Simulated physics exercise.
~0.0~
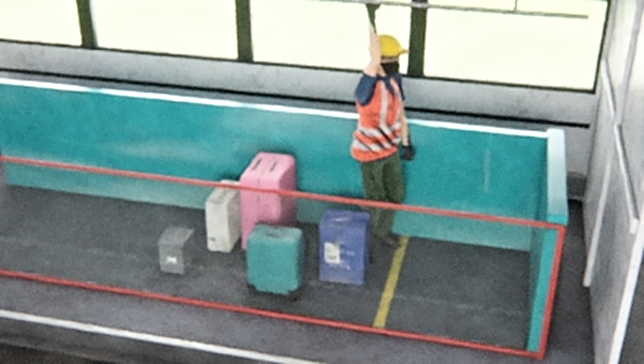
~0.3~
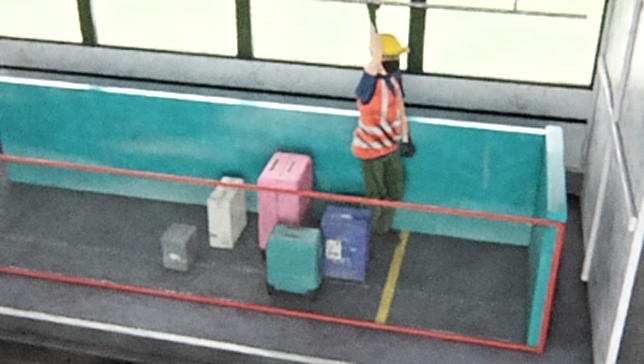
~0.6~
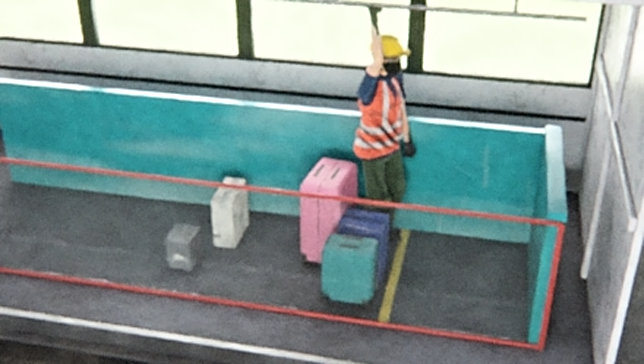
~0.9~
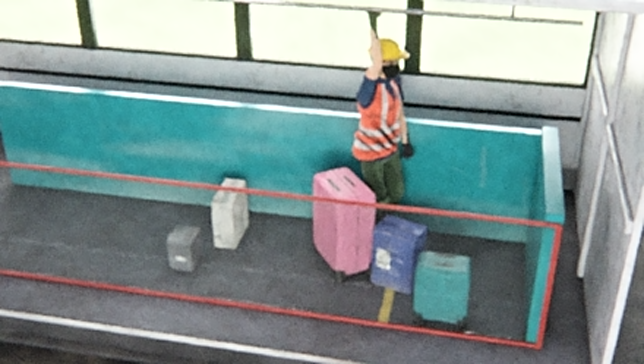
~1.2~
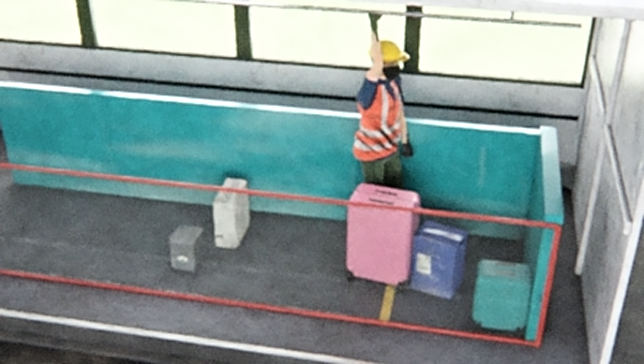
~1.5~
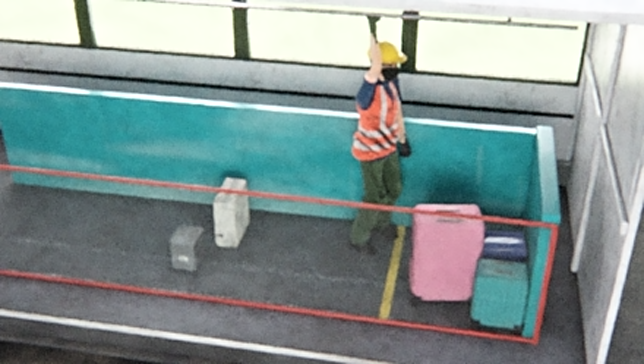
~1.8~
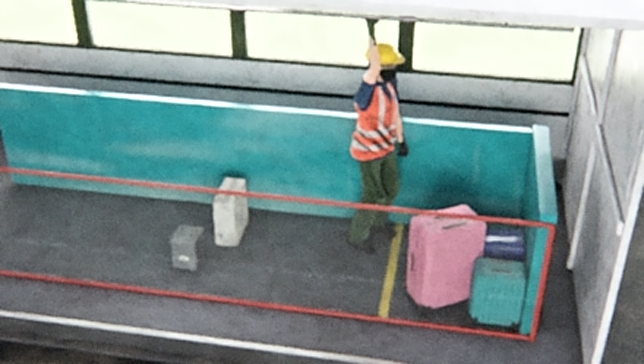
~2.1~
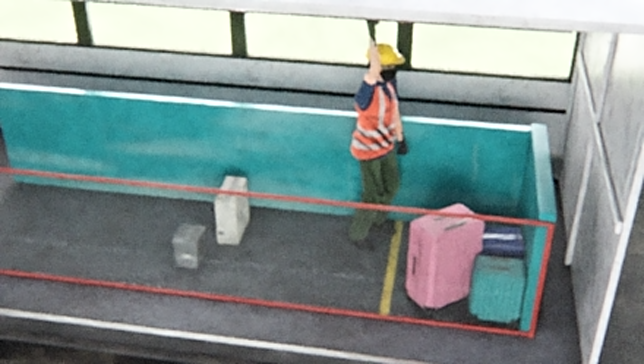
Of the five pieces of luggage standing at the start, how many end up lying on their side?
None of them do. The pink, teal and blue cases, the white carton and the grey tub are all still upright at the end.
